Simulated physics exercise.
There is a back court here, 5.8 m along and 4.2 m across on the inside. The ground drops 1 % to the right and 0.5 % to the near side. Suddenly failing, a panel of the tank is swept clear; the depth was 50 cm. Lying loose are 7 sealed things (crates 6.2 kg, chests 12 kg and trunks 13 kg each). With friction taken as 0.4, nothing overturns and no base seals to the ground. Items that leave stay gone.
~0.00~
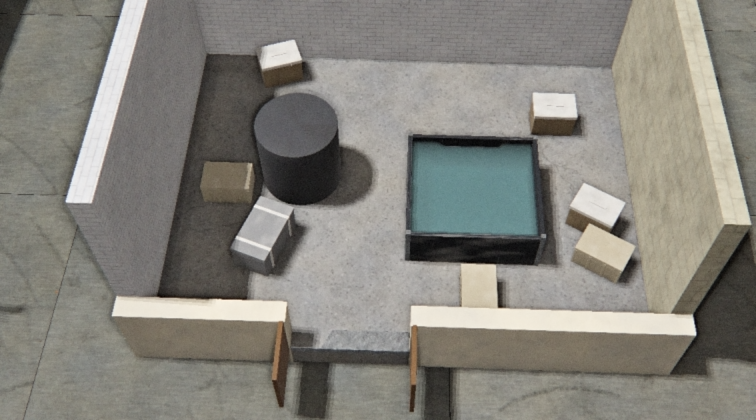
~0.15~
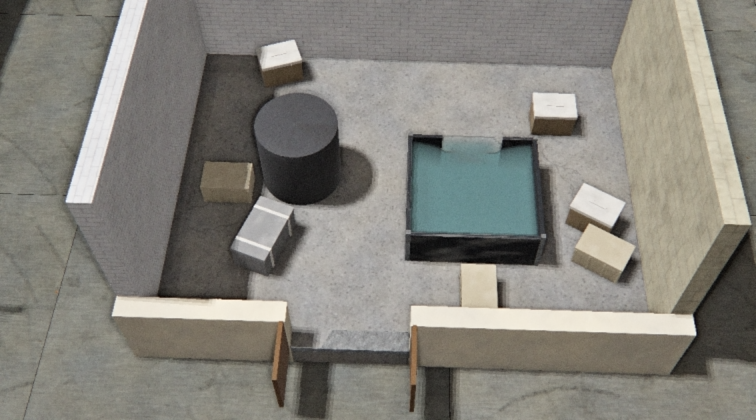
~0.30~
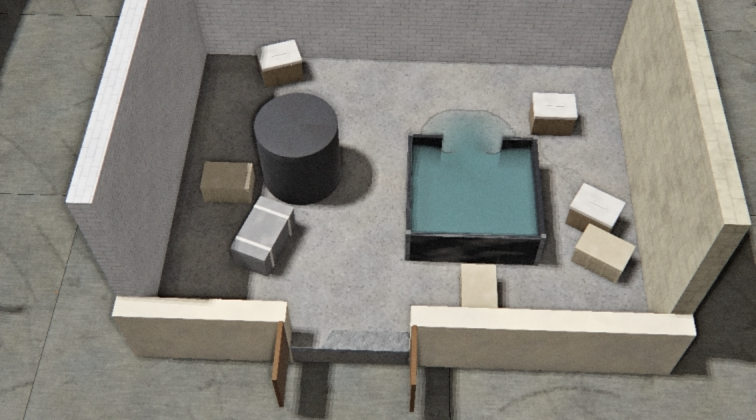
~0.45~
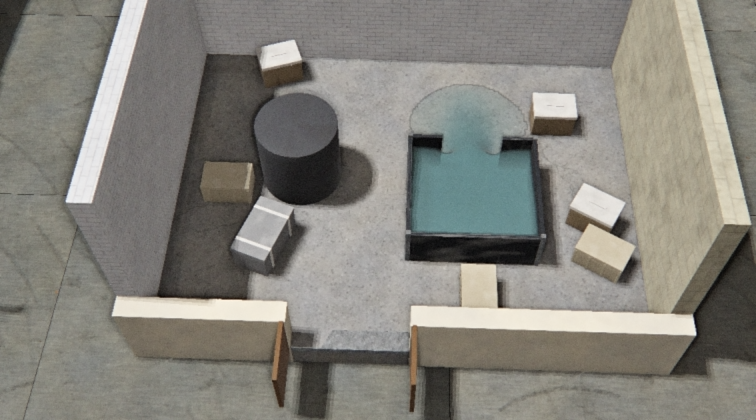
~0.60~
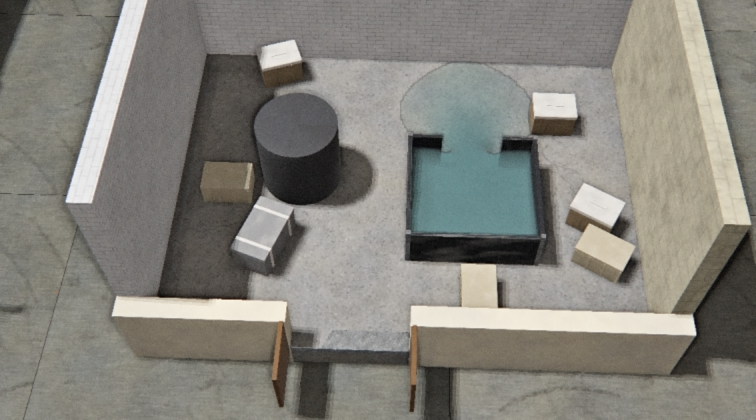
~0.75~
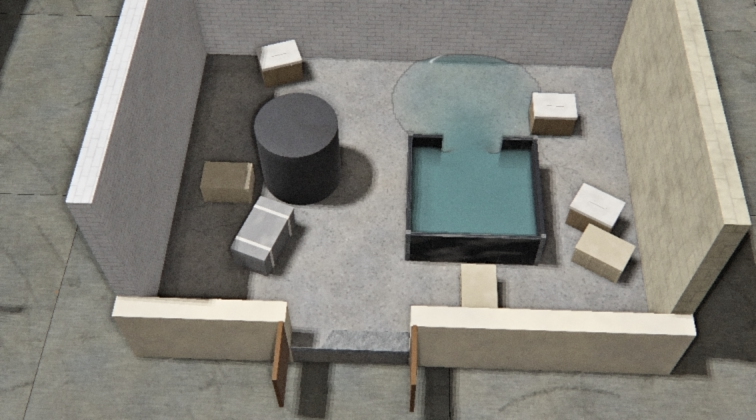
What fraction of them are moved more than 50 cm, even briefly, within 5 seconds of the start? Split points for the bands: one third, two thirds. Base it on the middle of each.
My call: One third to two thirds.
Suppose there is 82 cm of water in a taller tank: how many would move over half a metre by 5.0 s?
Under that setup the answer is 6.
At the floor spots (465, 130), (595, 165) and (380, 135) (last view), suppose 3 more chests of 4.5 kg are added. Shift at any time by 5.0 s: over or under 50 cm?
Answers in order are crosses the line, crosses the line and does not cross.
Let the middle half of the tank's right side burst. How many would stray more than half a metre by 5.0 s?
The count would be 3.
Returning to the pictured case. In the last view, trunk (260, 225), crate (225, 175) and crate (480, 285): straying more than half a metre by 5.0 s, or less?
Well, in that order it's not reaching it, not reaching it, not reaching it.
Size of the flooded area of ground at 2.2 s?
About 9.0 m2 is covered.
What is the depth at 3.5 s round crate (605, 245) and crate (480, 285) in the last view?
I'd estimate 1 cm for the first and 0 cm for the second.
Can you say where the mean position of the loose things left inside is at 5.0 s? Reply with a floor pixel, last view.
Close to pixel (410, 236).
After 1.1 s 0 of 7 are over 50 cm from their spots; 0 afloat.
After 2.2 s 0 of 7 are over 50 cm from their spots; 0 afloat.
After 3.5 s 1 of 7 are over 50 cm from their spots; 0 afloat.
After 5.0 s 3 of 7 are over 50 cm from their spots, and 3 have been at some point; 2 afloat.
